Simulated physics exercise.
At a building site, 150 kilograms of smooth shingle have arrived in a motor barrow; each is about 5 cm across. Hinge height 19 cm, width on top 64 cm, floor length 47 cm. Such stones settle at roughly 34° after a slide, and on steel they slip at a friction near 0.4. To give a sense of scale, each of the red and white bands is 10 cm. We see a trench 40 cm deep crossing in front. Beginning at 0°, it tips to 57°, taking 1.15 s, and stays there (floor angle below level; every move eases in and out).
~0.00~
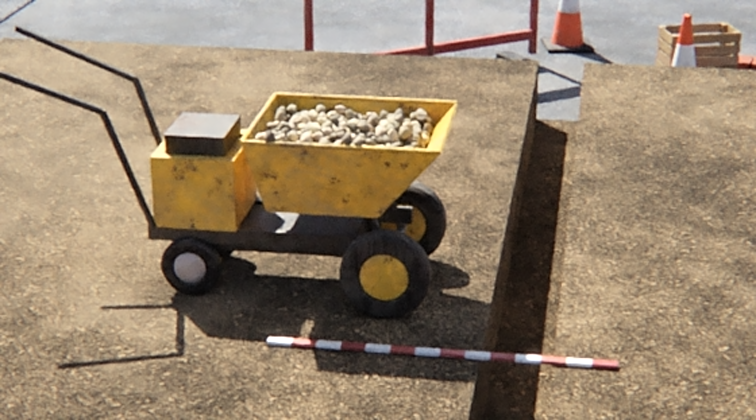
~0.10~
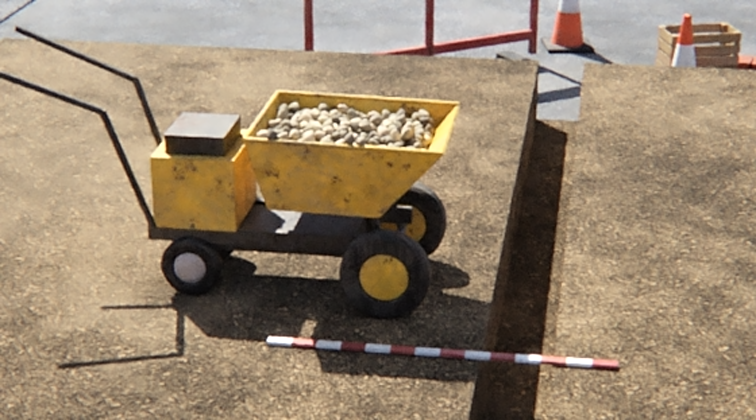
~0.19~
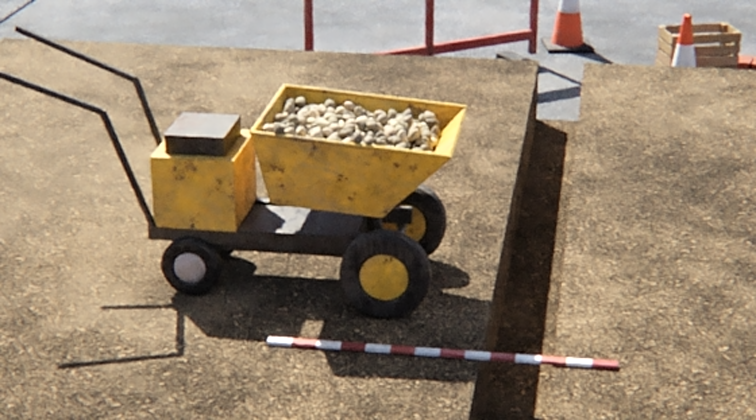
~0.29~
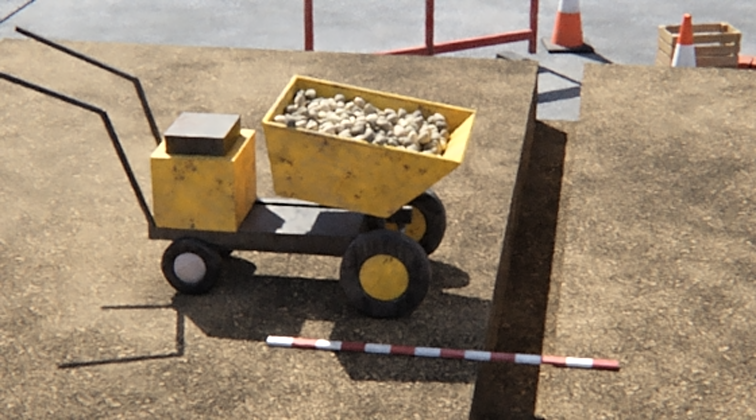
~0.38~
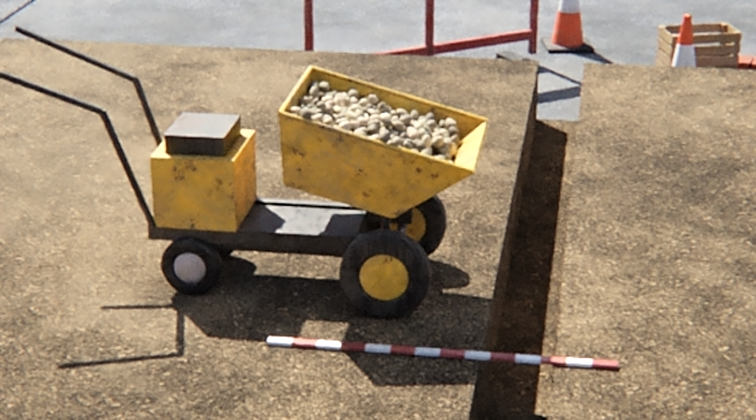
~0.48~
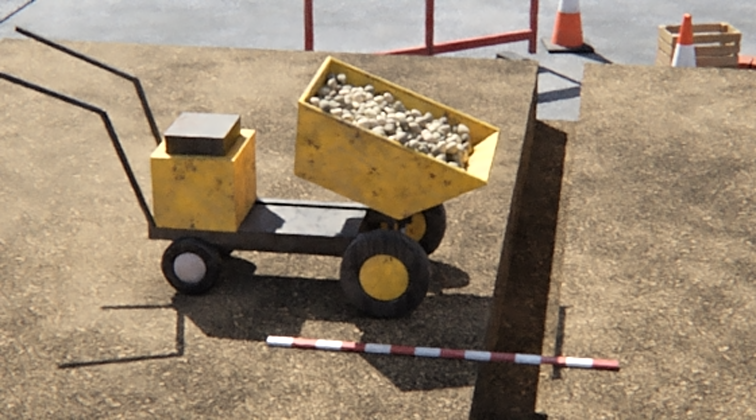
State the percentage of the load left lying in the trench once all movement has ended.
The share left there is about 37 per cent.
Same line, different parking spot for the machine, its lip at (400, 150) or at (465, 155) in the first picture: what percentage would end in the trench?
The first gives about 65 percent and the second about 20 percent.
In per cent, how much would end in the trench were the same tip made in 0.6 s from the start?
25 per cent.
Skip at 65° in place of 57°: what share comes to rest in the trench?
Expect roughly 40 per cent.
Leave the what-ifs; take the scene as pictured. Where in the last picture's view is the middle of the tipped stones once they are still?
Near (577, 296).
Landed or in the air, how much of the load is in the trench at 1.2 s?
Something like 5 in a hundred.
After 0.9 s the floor is at 48°; 100 % in the skip; the foremost stones are at (516, 209).
After 1.2 s the floor is at 57°; 80 % in the skip, 6 % in the trench, 14 % past the trench; the foremost stones are at (616, 313).
After 1.6 s the floor is at 57°; 51 % in the skip, 8 % in the trench, 41 % past the trench; the foremost stones are at (725, 306).
After 3.5 s the floor is at 57°; 20 % in the skip, 37 % in the trench, 44 % past the trench; the foremost stones are past the picture's edge.
